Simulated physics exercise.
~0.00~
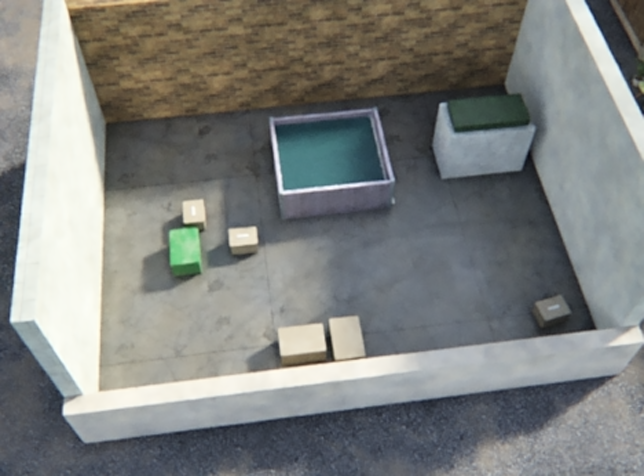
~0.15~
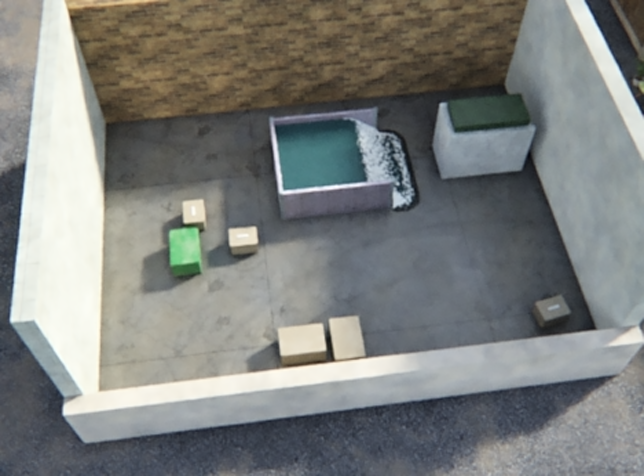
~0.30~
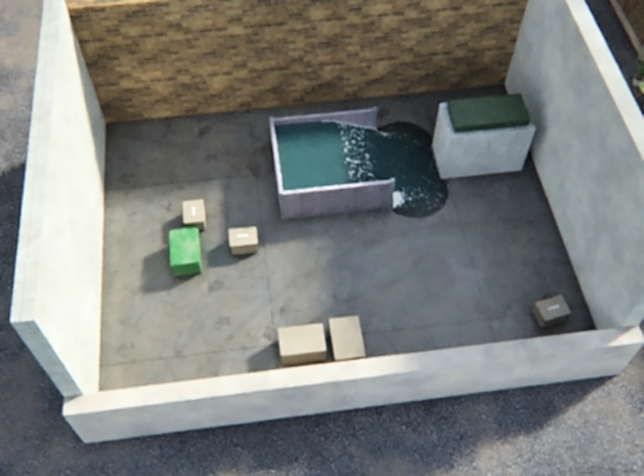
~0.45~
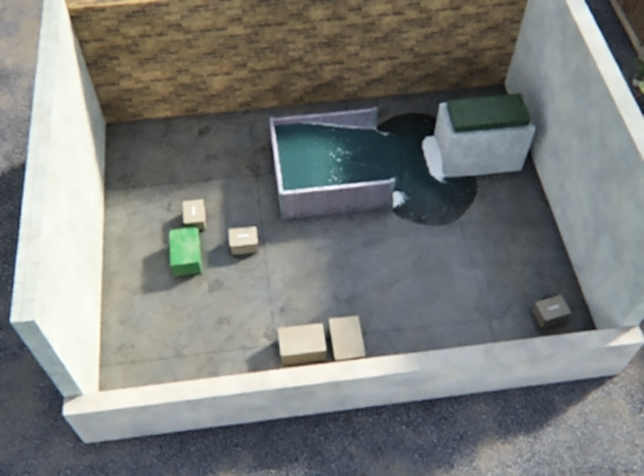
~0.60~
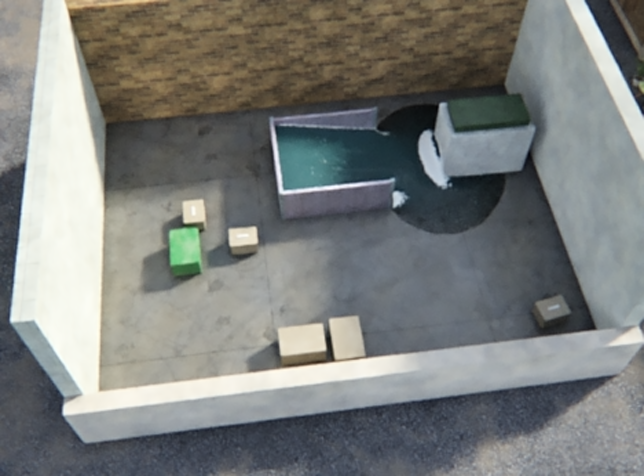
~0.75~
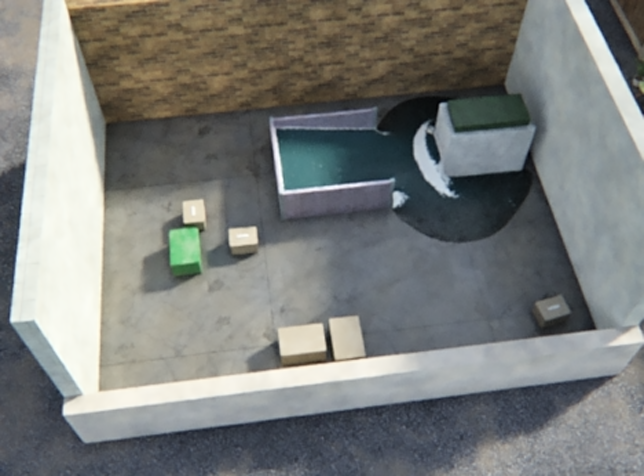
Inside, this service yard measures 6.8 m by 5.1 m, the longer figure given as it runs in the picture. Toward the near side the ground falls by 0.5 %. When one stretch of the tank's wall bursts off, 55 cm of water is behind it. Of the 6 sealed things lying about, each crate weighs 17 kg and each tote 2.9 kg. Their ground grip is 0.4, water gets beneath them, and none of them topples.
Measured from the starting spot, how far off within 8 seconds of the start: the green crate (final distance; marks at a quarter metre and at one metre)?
Result: Near the start.
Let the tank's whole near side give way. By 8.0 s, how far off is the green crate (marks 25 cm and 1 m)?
Outcome for the green crate: It remains nearly still.
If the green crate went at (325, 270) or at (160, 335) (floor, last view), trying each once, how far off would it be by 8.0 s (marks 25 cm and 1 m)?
Try one, it keeps its spot; try two, it keeps its spot.
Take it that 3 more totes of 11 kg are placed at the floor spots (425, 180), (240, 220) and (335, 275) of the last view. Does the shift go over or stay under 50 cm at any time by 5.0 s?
Order as asked - farther, not as far, not as far.
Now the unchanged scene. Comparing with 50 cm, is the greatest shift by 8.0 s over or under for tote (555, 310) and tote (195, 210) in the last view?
First one went too far, second one stayed inside.
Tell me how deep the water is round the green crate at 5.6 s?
Somewhere close to 0 cm.
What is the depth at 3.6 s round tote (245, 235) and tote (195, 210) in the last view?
Close to 0 and 0 centimetres.
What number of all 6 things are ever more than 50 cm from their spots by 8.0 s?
That makes 4.
After 1.6 s the green crate is near (184, 246), 0.0 m from its start, aground; 0 afloat.
After 3.6 s the green crate is near (184, 246), 0.0 m from its start, aground; 1 afloat.
After 5.6 s the green crate is near (184, 246), 0.0 m from its start, aground; 1 afloat.
After 8.0 s the green crate is near (184, 246), 0.0 m from its start, aground; 2 afloat.
